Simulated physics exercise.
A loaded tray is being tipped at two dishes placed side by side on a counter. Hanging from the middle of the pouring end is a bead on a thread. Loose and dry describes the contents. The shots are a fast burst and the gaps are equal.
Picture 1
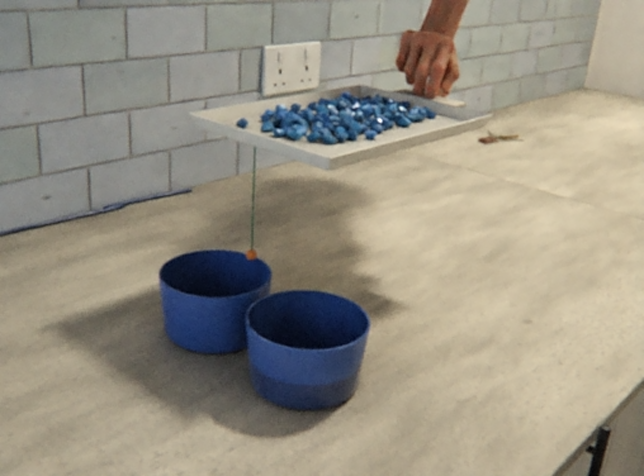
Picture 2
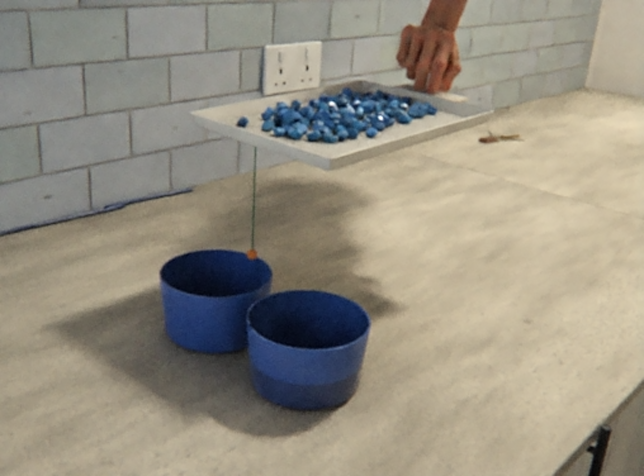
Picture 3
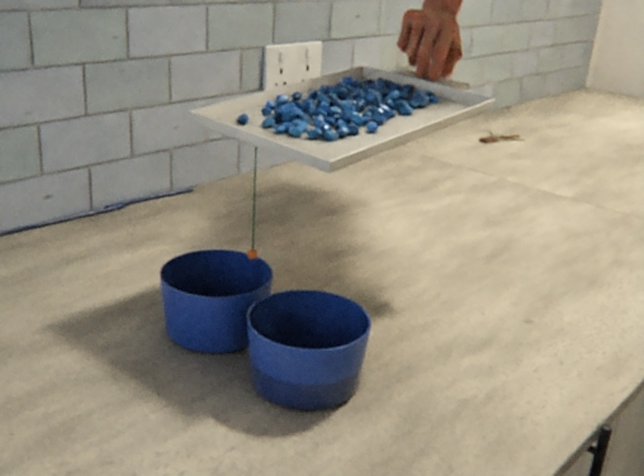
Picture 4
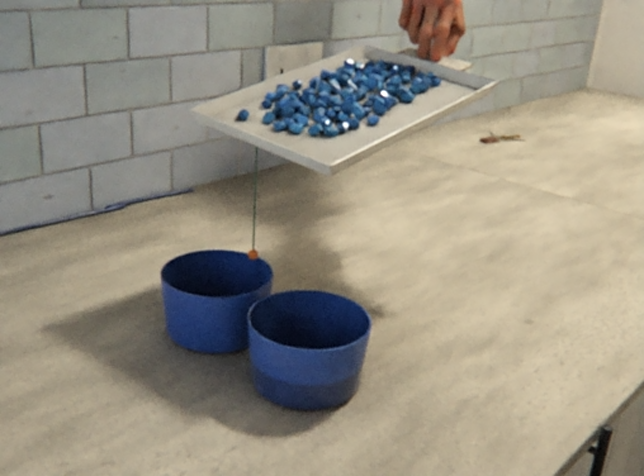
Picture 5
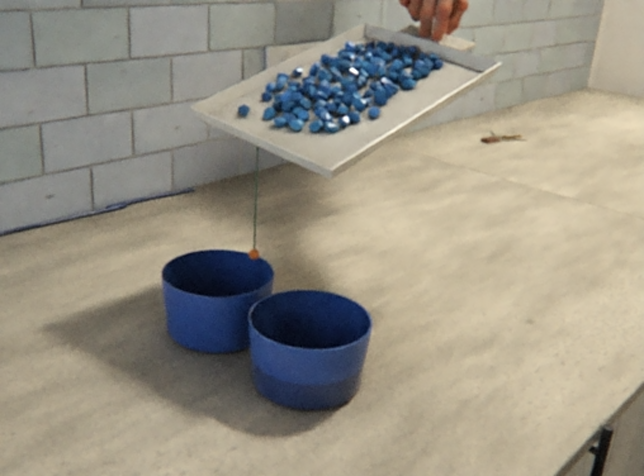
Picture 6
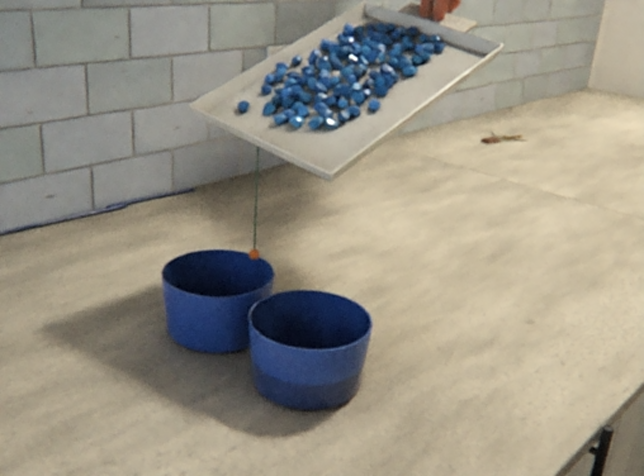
A hand raises the far end of a tray of blue stones above two bowls.
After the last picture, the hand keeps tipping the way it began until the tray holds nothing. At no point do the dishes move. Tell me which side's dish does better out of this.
The dish on the right does better.
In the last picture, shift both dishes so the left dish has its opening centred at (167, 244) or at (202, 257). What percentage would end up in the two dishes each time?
First 30 %, then 60 %.
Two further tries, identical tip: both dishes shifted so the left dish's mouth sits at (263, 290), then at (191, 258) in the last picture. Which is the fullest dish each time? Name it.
First try: The leftmost dish; second try: The rightmost dish.
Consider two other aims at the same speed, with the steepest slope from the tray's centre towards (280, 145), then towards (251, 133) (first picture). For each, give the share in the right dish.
First case: 20 %; second case: 0 %.
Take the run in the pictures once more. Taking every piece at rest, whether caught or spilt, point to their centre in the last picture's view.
The centre comes to rest near (284, 369).
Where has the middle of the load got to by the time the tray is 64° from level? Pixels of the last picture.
Near the pixel (296, 151).
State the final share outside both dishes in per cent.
Around 20 %.
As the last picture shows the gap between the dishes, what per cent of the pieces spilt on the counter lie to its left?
90 per cent, roughly.
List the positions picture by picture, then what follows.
In the first frame, corners of the pouring end (197, 113) and (329, 155), level; middle of the load (345, 116), aquarium stones; left dish (172, 313); right dish (263, 366); bead on its thread (252, 255).
In the second frame, corners of the pouring end (198, 112) and (330, 155), level; middle of the load (346, 113).
In the third frame, corners of the pouring end (198, 111) and (330, 158), tipped barely, lowest at the right corner; middle of the load (347, 105).
In the fourth frame, corners of the pouring end (197, 109) and (330, 161), tipped a little, lowest at the right corner; middle of the load (347, 93).
In the fifth frame, corners of the pouring end (197, 106) and (330, 165), tipped clearly, lowest at the right corner; middle of the load (348, 81).
In the sixth frame, corners of the pouring end (197, 104) and (330, 169), tipped clearly, lowest at the right corner; middle of the load (348, 70); left dish (175, 312); right dish (265, 365).
Just after the last frame, tray tipped steeply; the larger part on the tray; just a few outside both; roughly a quarter in the air.
A moment on, tray tipped past a quarter turn; just a few on the tray; roughly half in the right dish; about a tenth in the left dish; roughly a quarter outside both; about a tenth in the air.
Further on, tray tipped past a quarter turn; roughly two thirds in the right dish; about a tenth in the left dish; roughly a quarter outside both.
When it is over, tray tipped past a quarter turn; roughly two thirds in the right dish; about a tenth in the left dish; roughly a quarter outside both.
